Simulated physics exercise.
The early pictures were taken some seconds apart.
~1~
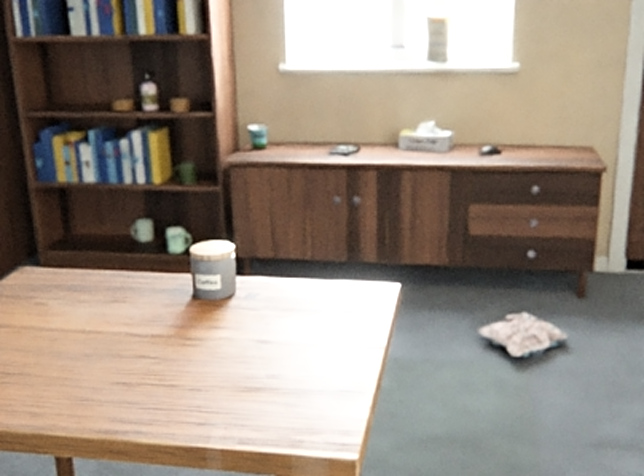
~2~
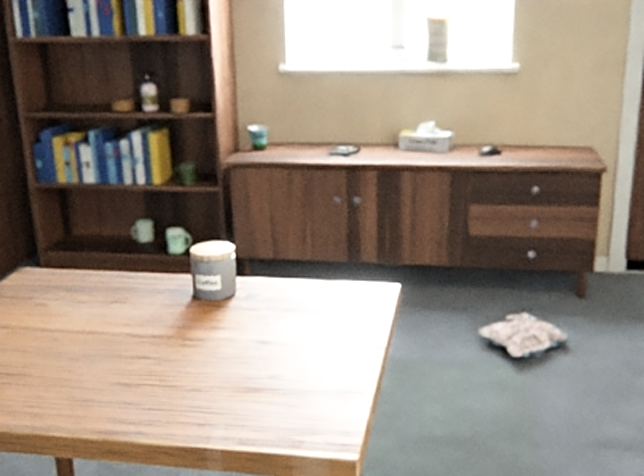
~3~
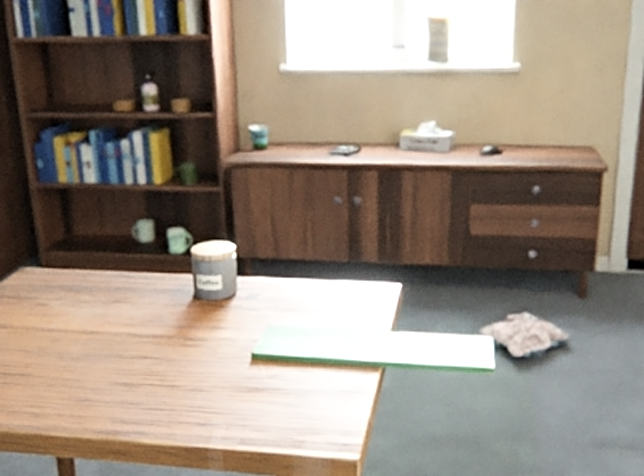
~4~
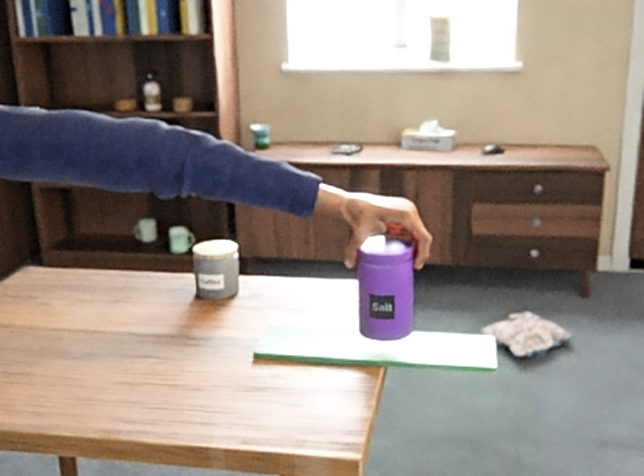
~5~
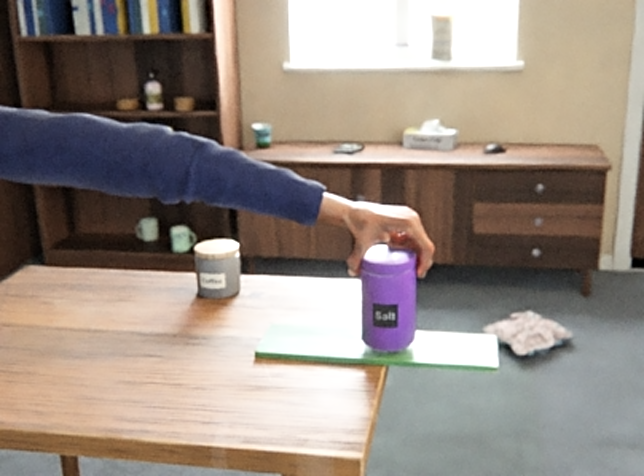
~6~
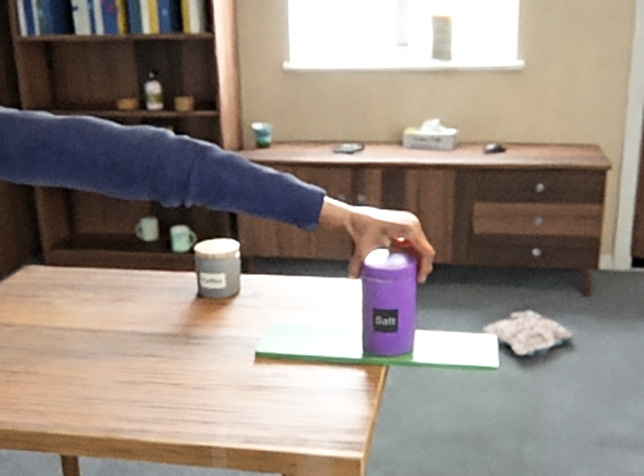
In a living room, a green board appeared over the right edge of a wooden table holding a grey jar, and then a blue-sleeved arm lowered a purple salt jar onto the board.
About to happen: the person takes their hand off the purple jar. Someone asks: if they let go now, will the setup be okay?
Yes, it holds.
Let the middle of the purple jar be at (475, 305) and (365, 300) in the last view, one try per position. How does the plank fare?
Topples, then stays put.
Then, 0.80 s later than the last frame, all is still.
Then, 1.70 s later than the last frame, purple jar resting near (388, 303).
When it is over, all 3 as before. End places, in pixels of the last picture, purple jar near (388, 303). The plank holds.
